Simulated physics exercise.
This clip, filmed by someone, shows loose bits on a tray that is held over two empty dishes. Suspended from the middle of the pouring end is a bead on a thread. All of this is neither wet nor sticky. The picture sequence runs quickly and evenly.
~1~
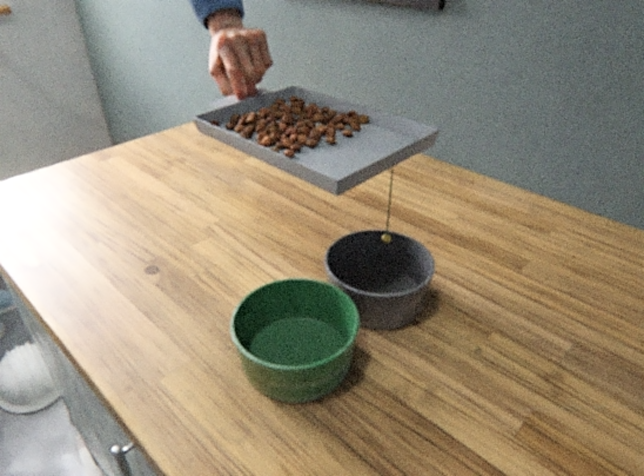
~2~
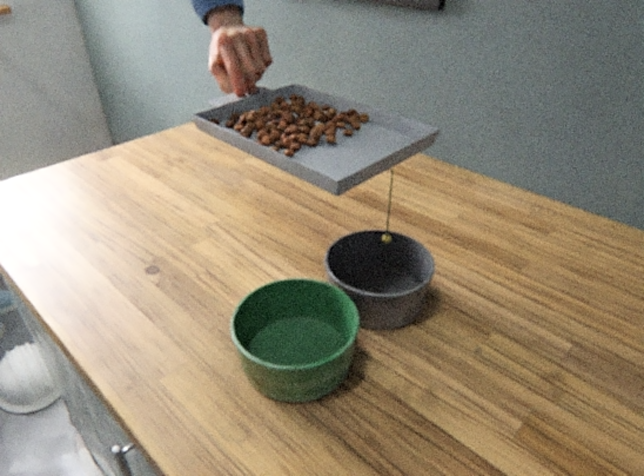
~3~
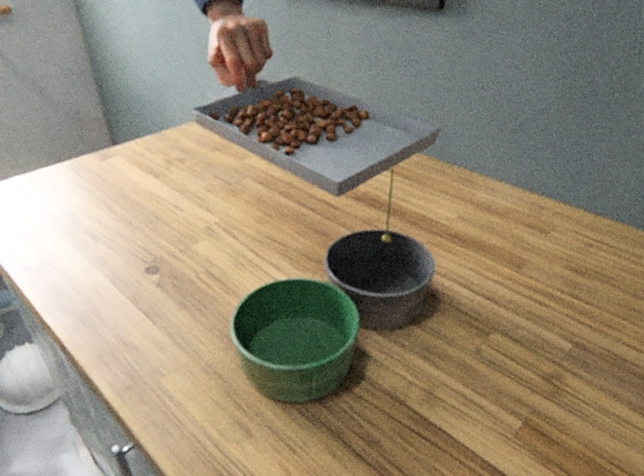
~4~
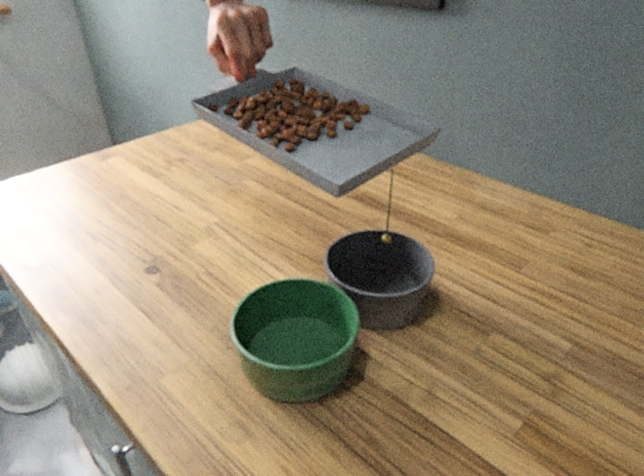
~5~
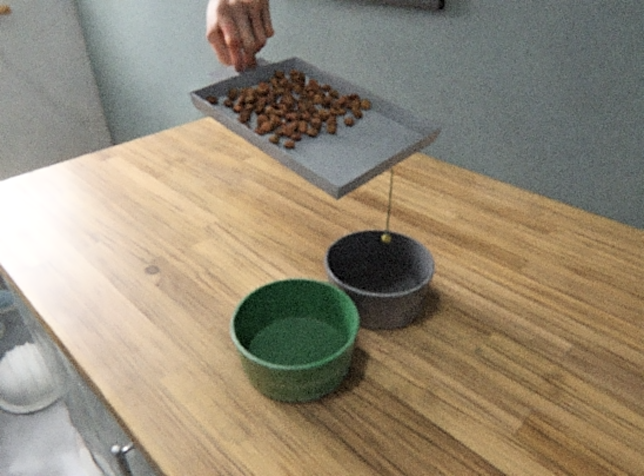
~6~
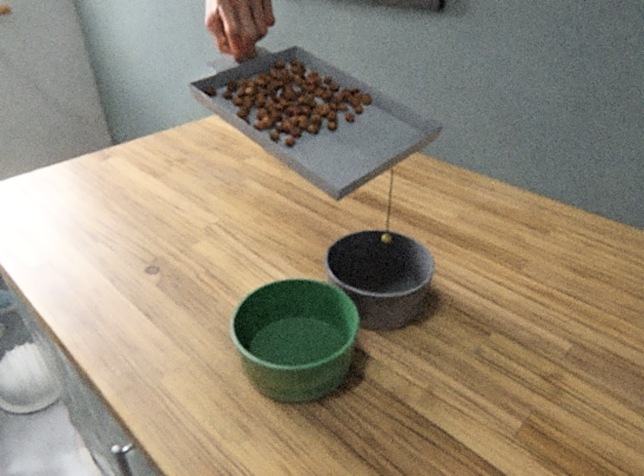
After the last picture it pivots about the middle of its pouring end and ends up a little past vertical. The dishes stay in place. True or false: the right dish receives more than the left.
True.
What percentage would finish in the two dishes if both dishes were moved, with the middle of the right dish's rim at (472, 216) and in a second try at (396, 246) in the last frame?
In order: 40 percent, then 70 percent.
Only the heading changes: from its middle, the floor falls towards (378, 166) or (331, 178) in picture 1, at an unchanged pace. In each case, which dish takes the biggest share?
In turn: Right; the right one.
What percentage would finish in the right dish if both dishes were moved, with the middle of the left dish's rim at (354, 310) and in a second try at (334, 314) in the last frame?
It would be near 20 per cent first and near 30 per cent second.
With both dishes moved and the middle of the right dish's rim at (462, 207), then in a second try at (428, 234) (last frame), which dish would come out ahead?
With the dishes at the first place it's the left-side dish, and at the second it's the left-side dish.
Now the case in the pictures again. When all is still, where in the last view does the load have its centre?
Near pixel (369, 308).
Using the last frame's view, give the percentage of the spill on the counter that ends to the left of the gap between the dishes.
Looks to be around 20 per cent of the spill.
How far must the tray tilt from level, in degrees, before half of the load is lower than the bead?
At roughly 100°.
Shortly afterwards, tray tipped steeply; all but a few on the tray; only a few in the left dish; a little in the air.
Next, tray tipped right over; near a third on the tray; a little in the left dish; near a quarter in the right dish; a little outside both; near a quarter in the air.
Some moments later, tray tipped past a quarter turn; a little in the left dish; near two thirds in the right dish; near a quarter outside both.
In the end, tray tipped past a quarter turn; a little in the left dish; near two thirds in the right dish; near a quarter outside both.
